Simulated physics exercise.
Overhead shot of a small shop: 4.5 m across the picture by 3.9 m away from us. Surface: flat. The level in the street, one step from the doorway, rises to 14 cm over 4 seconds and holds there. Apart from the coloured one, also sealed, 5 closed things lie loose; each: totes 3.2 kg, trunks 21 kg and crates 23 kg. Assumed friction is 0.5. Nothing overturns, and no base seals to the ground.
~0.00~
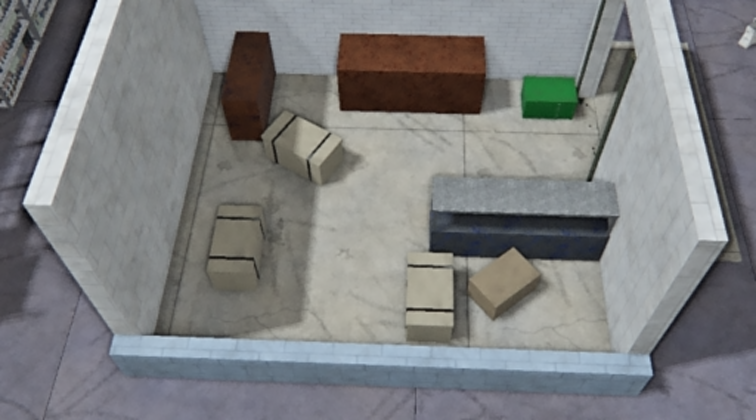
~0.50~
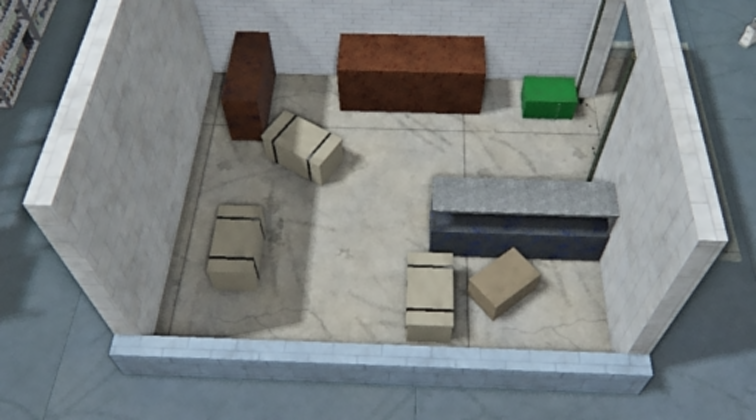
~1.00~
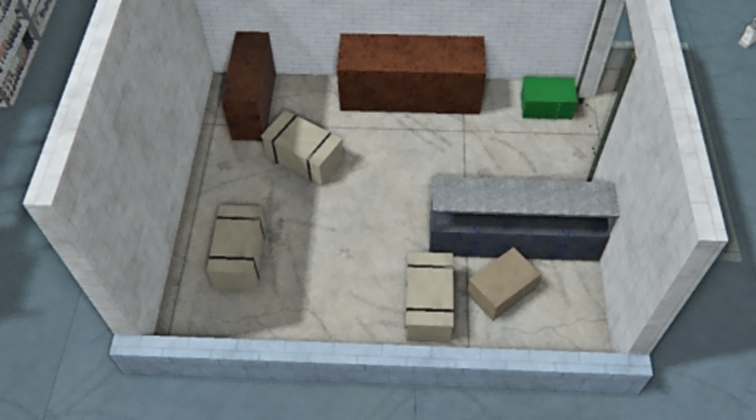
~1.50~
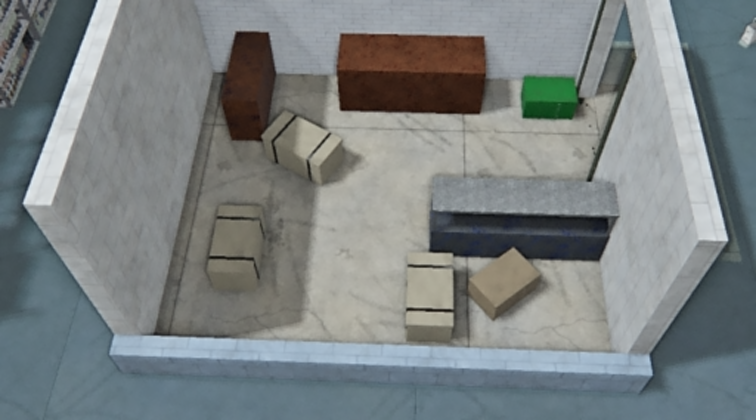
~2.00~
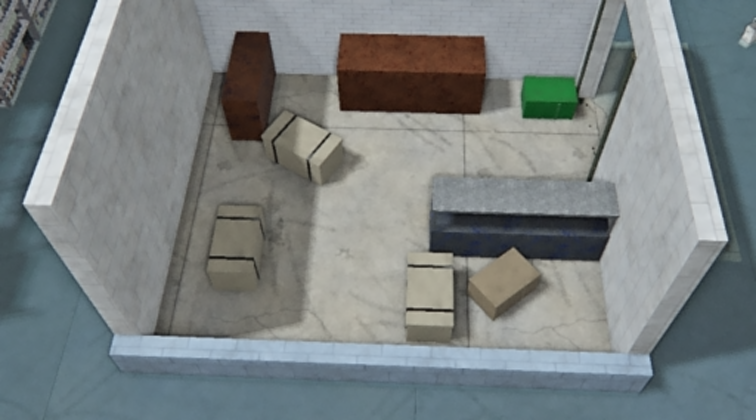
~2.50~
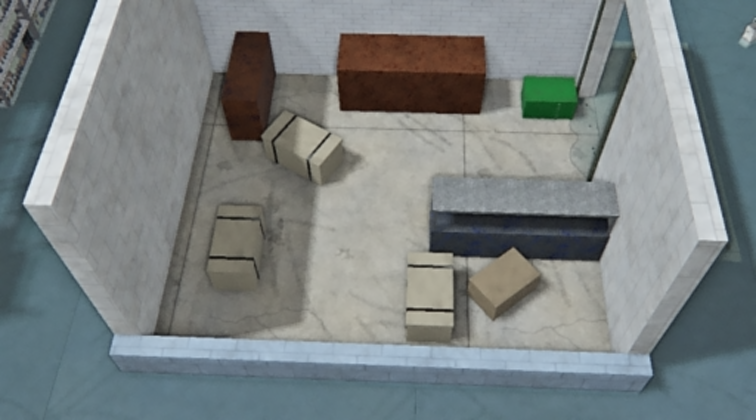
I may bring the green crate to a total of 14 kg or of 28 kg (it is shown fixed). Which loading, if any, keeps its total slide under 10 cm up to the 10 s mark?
Only the higher one.
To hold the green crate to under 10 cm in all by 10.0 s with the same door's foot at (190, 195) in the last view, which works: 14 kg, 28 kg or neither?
If so, then the first option suffices.
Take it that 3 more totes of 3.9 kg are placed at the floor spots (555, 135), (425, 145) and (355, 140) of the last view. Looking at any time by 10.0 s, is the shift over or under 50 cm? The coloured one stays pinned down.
Order as asked: Goes beyond / goes beyond / goes beyond.
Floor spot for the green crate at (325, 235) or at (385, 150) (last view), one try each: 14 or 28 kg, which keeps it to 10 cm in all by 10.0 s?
At the first spot the heavier mass is required, at the second the heavier mass is required.
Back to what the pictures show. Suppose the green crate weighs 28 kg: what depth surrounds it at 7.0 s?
6 cm, roughly.
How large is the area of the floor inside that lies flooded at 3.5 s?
The covered patch comes to about 1.0 m2.
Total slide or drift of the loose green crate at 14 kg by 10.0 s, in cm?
I'd say roughly 300 centimetres in all.
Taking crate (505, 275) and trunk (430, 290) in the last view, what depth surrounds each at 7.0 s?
Depth approx. 0 cm / 0 cm.
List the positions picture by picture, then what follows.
The green crate at (551, 89) rests on the ground; 0.0 m2 under water; 0 of 6 have shifted, in the first frame.
The green crate at (551, 89) rests on the ground; 0.0 m2 under water; 0 of 6 have shifted, in the second frame.
The green crate at (551, 89) rests on the ground; water covers 0.0 m2; 0 of 6 have shifted, in the third frame.
The green crate at (551, 89), on the bottom; 0.0 m2 under water; 0 of 6 have shifted, in the fourth frame.
The green crate at (551, 89), on the bottom; 0.0 m2 under water; 0 of 6 have shifted, in the fifth frame.
The green crate at (551, 89), on the bottom; water covers 0.1 m2; 0 of 6 have shifted, in the sixth frame.
After 3.5 s the green crate would be 0 cm from its start with 14 kg and 0 cm from its start with 28 kg; 3 cm of water round it then.
After 4.5 s the green crate would be 14 cm from its start with 14 kg and 0 cm from its start with 28 kg; 5 cm of water round it then.
After 7.0 s the green crate would be 62 cm from its start with 14 kg and 0 cm from its start with 28 kg; 6 cm of water round it then.
After 10.0 s the green crate would be 255 cm from its start with 14 kg and 0 cm from its start with 28 kg; 7 cm of water round it then.
